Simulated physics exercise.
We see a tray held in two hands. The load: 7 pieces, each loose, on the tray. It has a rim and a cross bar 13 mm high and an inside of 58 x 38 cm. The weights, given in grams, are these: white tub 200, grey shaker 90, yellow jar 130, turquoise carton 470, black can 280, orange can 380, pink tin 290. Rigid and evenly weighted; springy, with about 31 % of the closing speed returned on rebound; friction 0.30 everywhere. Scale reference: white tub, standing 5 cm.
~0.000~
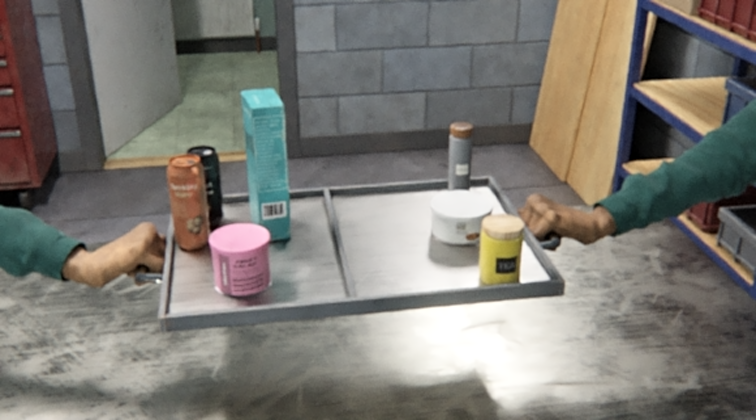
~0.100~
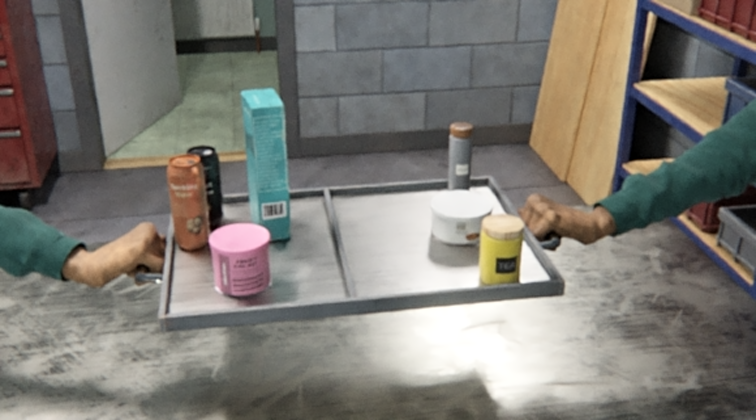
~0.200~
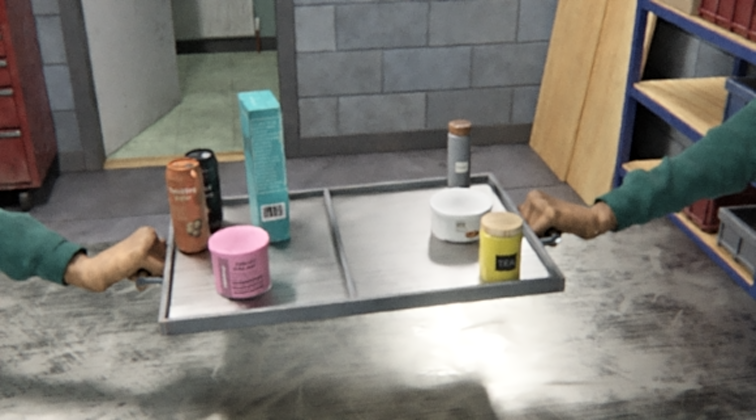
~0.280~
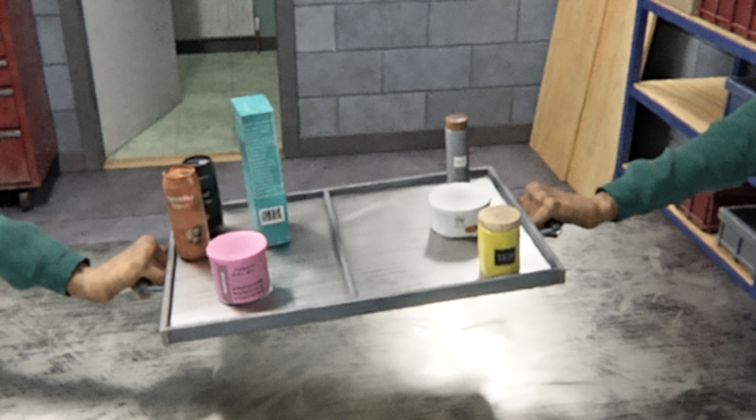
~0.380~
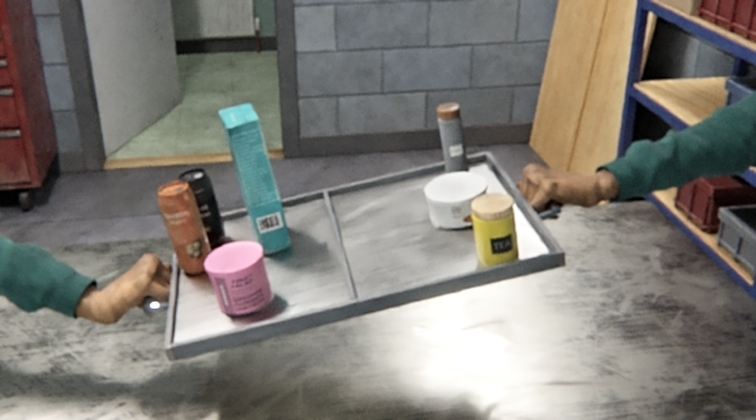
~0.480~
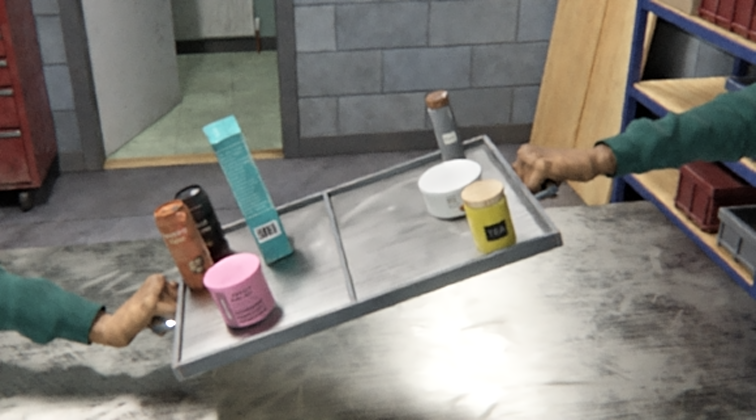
Two hands held a divided tray of cans, tubs, a yellow jar and a tall turquoise carton level, then steadily tilted it, lowering the left edge while the things on it leaned along with it.
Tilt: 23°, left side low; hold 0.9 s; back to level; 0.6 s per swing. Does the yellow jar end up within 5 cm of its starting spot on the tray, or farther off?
It ends up farther off.
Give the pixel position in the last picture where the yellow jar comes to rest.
In the end it sits at around (251, 284).
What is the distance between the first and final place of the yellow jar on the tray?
Displacement: Approx. 38 cm.
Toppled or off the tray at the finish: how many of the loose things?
The count comes out at 5.
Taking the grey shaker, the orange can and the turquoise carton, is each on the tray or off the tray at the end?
The grey shaker is still on the tray; the orange can ends off the tray; the turquoise carton finishes off the tray.
Around 0.78 s, tilt 23°, left edge down; yellow jar shifted 5 cm near (451, 219); grey shaker tipped 65° against what carries it; turquoise carton tipped 37° against what carries it.
Around 0.98 s, tilt 23°, left edge down; turquoise carton, black can and orange can now off the tray; yellow jar shifted 14 cm near (393, 246); grey shaker on its side.
Around 1.38 s, tilt 23°, left edge down; yellow jar on its side near (291, 302); grey shaker on its side; white tub shifted 15 cm.
Around 1.98 s, tilt 6°, left edge down; yellow jar on its side near (250, 295); grey shaker on its side; white tub shifted 15 cm.
Finally (3.3 s), off the tray, turquoise carton, black can and orange can; on their side or leaning hard on the tray, grey shaker and yellow jar; not toppled but over 5 cm from the start, white tub and pink tin. Final places as that camera would see them, yellow jar near (251, 284).
